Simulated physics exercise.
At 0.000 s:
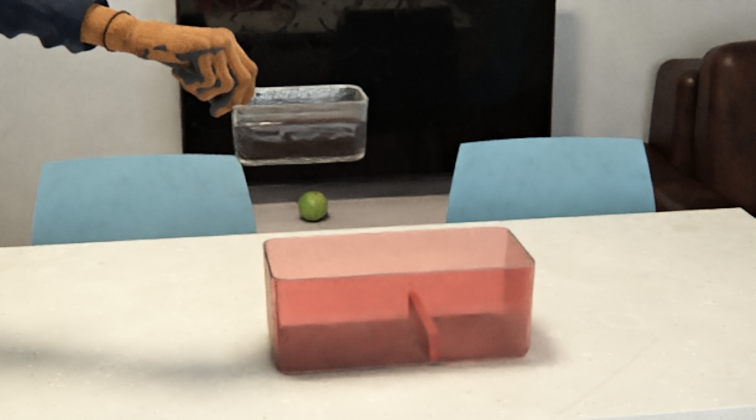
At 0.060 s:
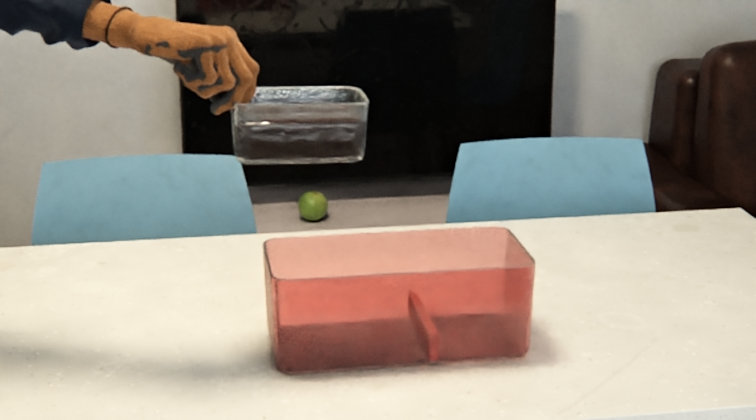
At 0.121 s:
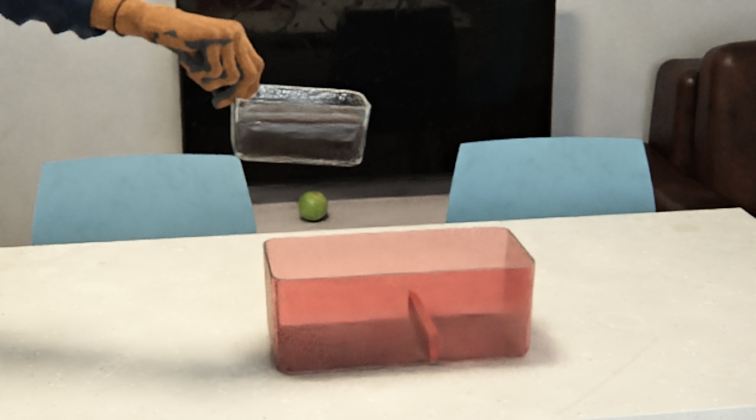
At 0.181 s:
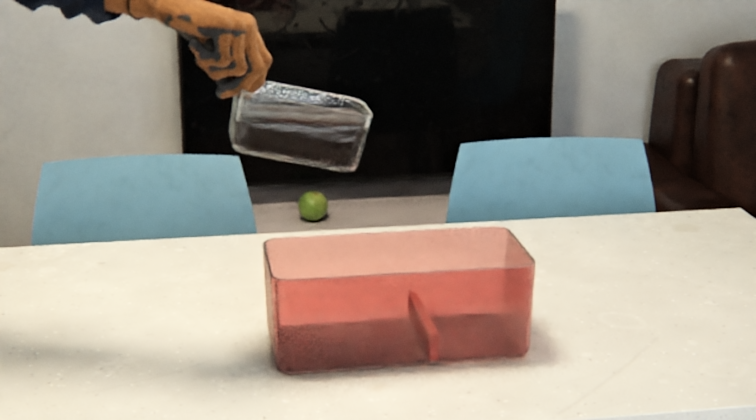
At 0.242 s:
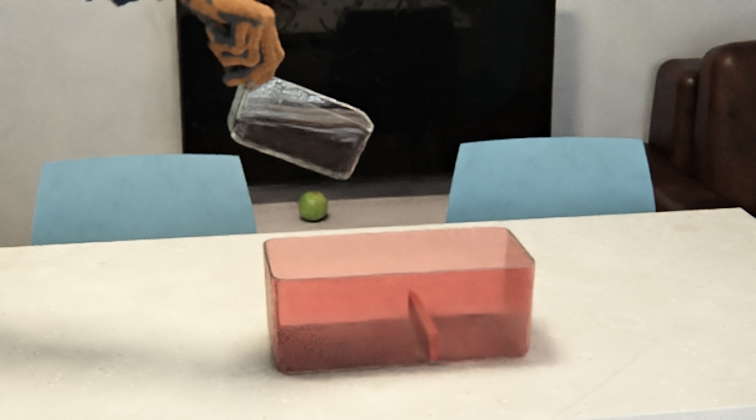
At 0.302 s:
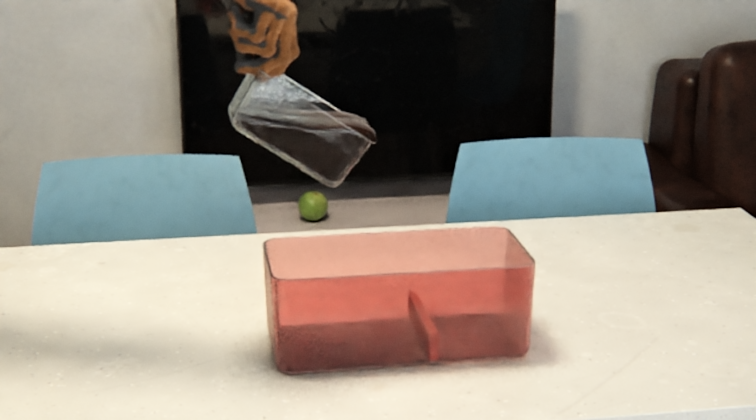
On a pale table in a room with two blue chairs, a long, clear reddish basin with a low divider stands still. Above it, a gloved-looking hand holds a clear box of dark liquid level, then gradually tilts it down to the right, until the liquid reaches the lowered right rim.
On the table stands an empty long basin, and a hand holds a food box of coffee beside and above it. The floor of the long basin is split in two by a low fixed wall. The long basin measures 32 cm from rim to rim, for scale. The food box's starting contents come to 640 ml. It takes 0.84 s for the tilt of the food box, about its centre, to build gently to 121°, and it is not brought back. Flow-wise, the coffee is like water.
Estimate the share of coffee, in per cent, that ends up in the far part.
About 35 per cent.
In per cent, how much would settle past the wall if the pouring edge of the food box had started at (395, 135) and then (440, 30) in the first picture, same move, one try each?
55 and 65 %.
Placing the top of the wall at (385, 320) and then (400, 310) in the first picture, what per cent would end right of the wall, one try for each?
Try 1: 65 %; try 2: 60 %.
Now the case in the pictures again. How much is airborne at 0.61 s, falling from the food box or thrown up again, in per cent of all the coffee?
Close to 36 per cent, I'd say.
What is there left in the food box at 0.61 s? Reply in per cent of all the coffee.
12 %.
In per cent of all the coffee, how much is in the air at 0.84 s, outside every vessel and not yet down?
Estimated airborne part: Roughly 5 per cent.
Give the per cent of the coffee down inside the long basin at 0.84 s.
Roughly 94 percent of it.
Then, 0.61 s in, the tilt is 100° and 11 per cent is still to pour, 24 is left of the wall and 28 right of it.
Then, 0.84 s in, the tilt is 121° and 1 per cent is still to pour, 59 is left of the wall and 35 right of it.
Then, 1.08 s in, the tilt is 121° and 0 per cent is still to pour, 63 is left of the wall and 35 right of it.
Then, 1.34 s in, the tilt is 121° and 0 per cent is still to pour, 63 is left of the wall and 35 right of it.
Finally, 63 per cent lies left of the wall, 35 right of it and 2 outside.
